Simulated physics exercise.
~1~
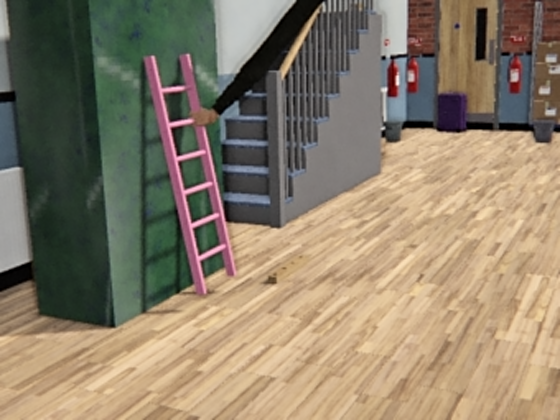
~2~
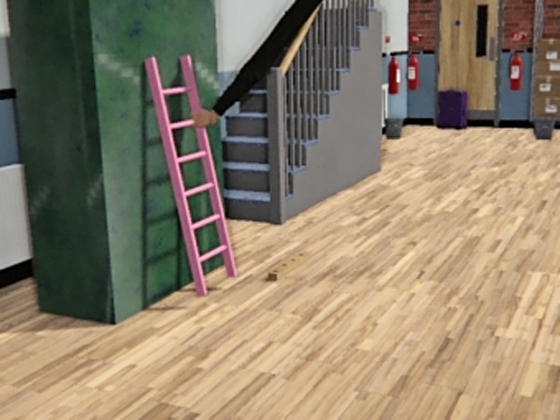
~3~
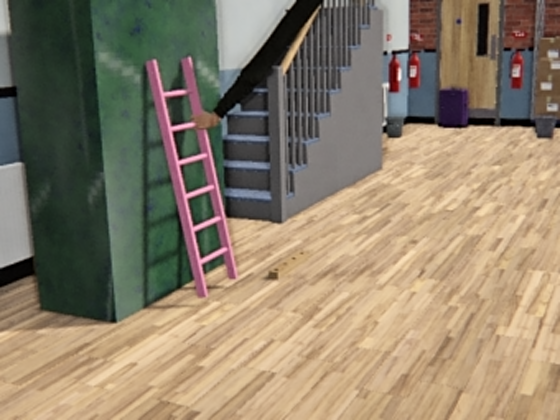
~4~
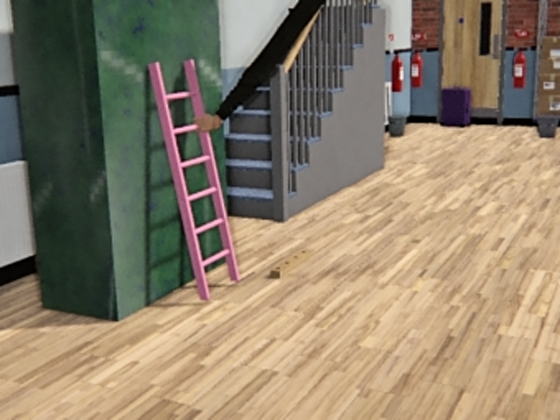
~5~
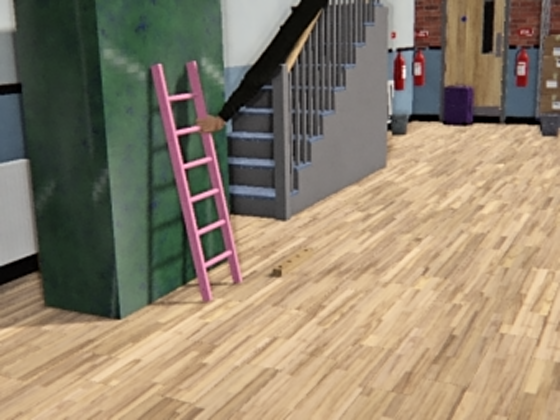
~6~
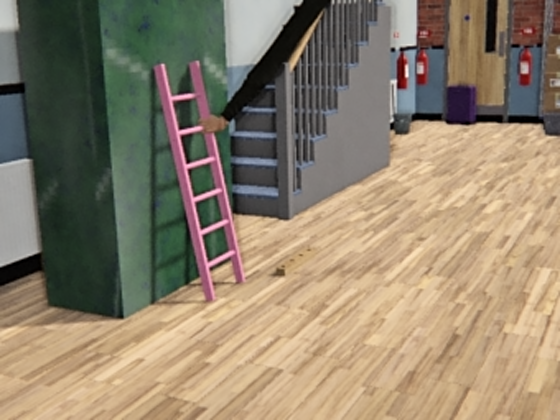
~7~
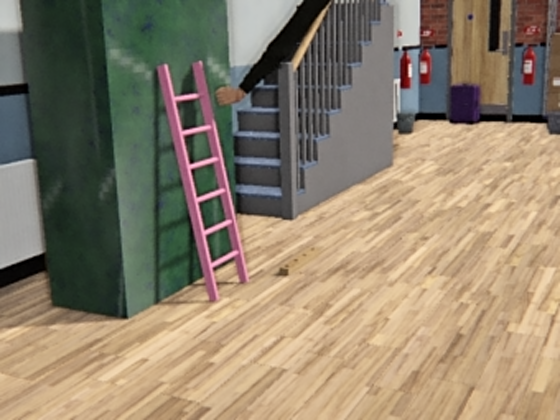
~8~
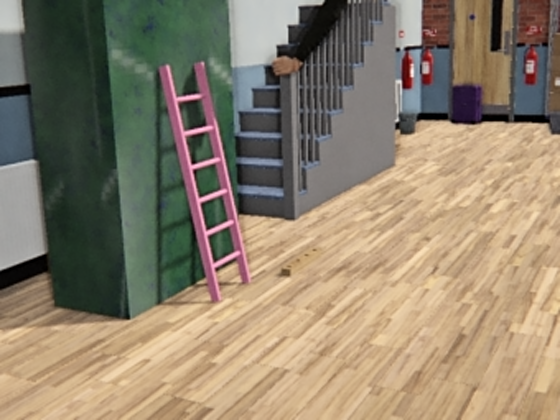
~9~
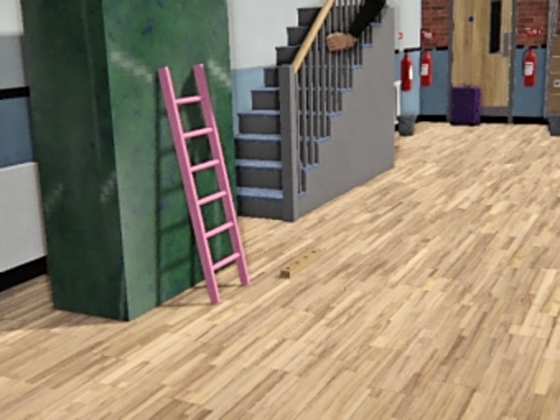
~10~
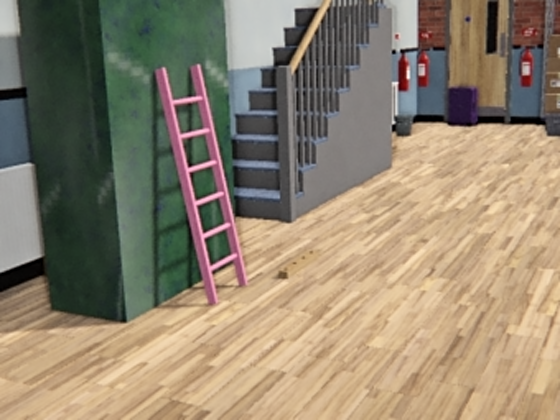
A pink ladder leans at a slant against a dark green pillar, steadied near its upper rungs by a hand on a dark-sleeved arm reaching in from the upper right. Behind it are a grey staircase, red fire extinguishers and a wooden door, while a small wooden strip lies on the pale wood floor near its feet. For a while the hand keeps hold as the view sways slightly. Then the grip opens, and the arm draws back past the stairs and out of sight. The ladder stays where it is, still leaning against the pillar on its own.
